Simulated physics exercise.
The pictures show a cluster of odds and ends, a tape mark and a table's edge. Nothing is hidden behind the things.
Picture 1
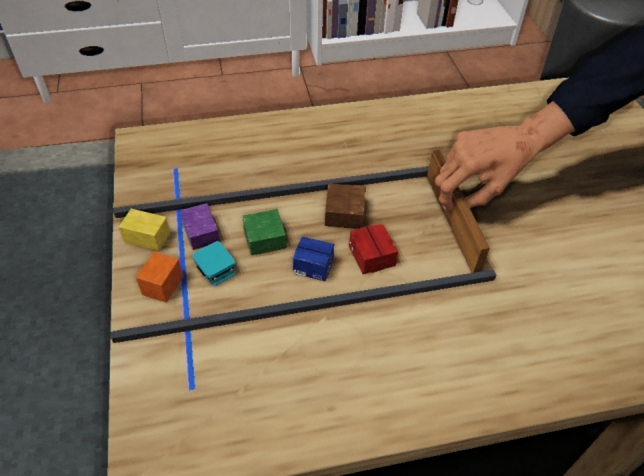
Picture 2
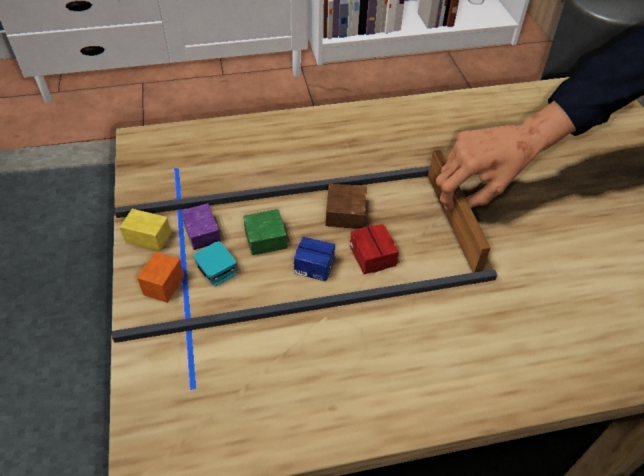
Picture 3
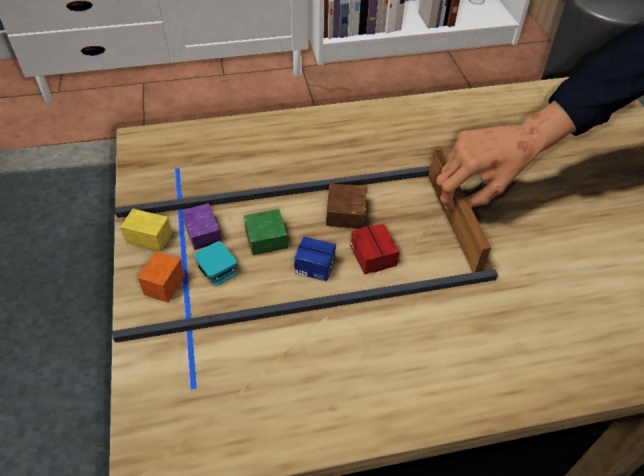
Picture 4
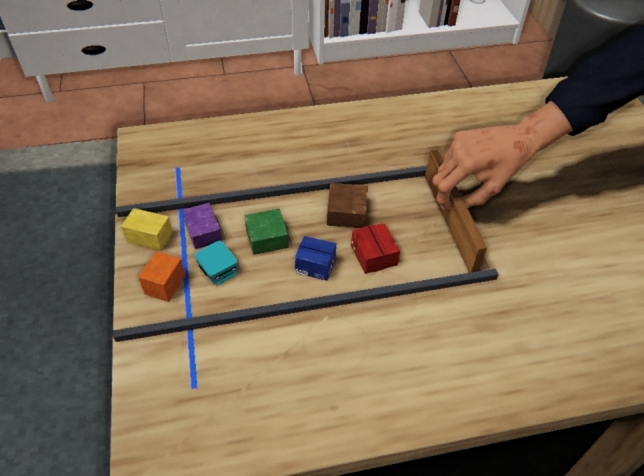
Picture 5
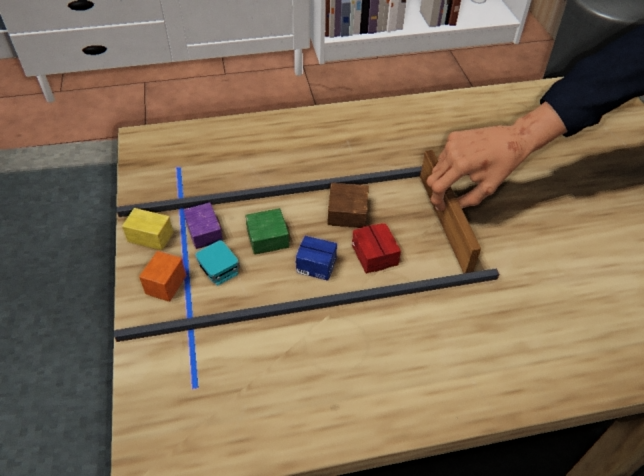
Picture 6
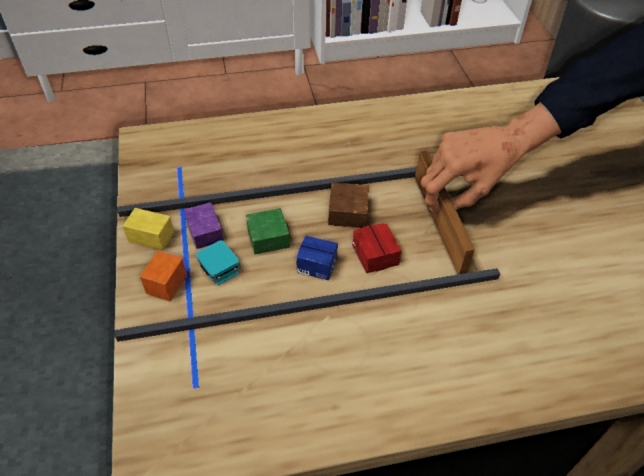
To begin with, a hand grips a wooden board at the right end of two dark rails, with eight colourful blocks scattered between them and a blue tape line at left. The hand then slides the board slightly left, still short of the red and brown blocks, which stay in place.
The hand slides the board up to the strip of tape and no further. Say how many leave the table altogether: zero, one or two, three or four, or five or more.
The number that fall off is three or four.
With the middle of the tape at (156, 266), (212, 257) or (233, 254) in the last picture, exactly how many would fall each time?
Down on the floor: 6, 2 and 1.
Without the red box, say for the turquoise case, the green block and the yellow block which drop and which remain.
The turquoise case survives; the green block does not fall; the yellow block falls.
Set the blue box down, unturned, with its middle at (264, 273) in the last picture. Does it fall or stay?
It is kept.
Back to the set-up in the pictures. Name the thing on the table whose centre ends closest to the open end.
That is the purple block.
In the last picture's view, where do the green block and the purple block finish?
About (124, 256), and the other about (118, 226).
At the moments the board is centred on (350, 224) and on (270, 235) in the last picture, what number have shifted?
The counts are 3 and 8.
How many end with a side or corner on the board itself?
In contact: 2.
Soon after, none off yet; yellow block at rest near (149, 229); orange block at rest near (164, 276); purple block at rest near (204, 225).
After that, none off yet; yellow block at rest near (149, 229); orange block at rest near (164, 276); purple block moving near (199, 226).
And then, none off yet; yellow block tilting well over near (97, 239); orange block displaced about its own width near (107, 298); purple block displaced well along near (134, 228).
In the end, the number that fall off is three or four; gone, turquoise case, orange block and yellow block.
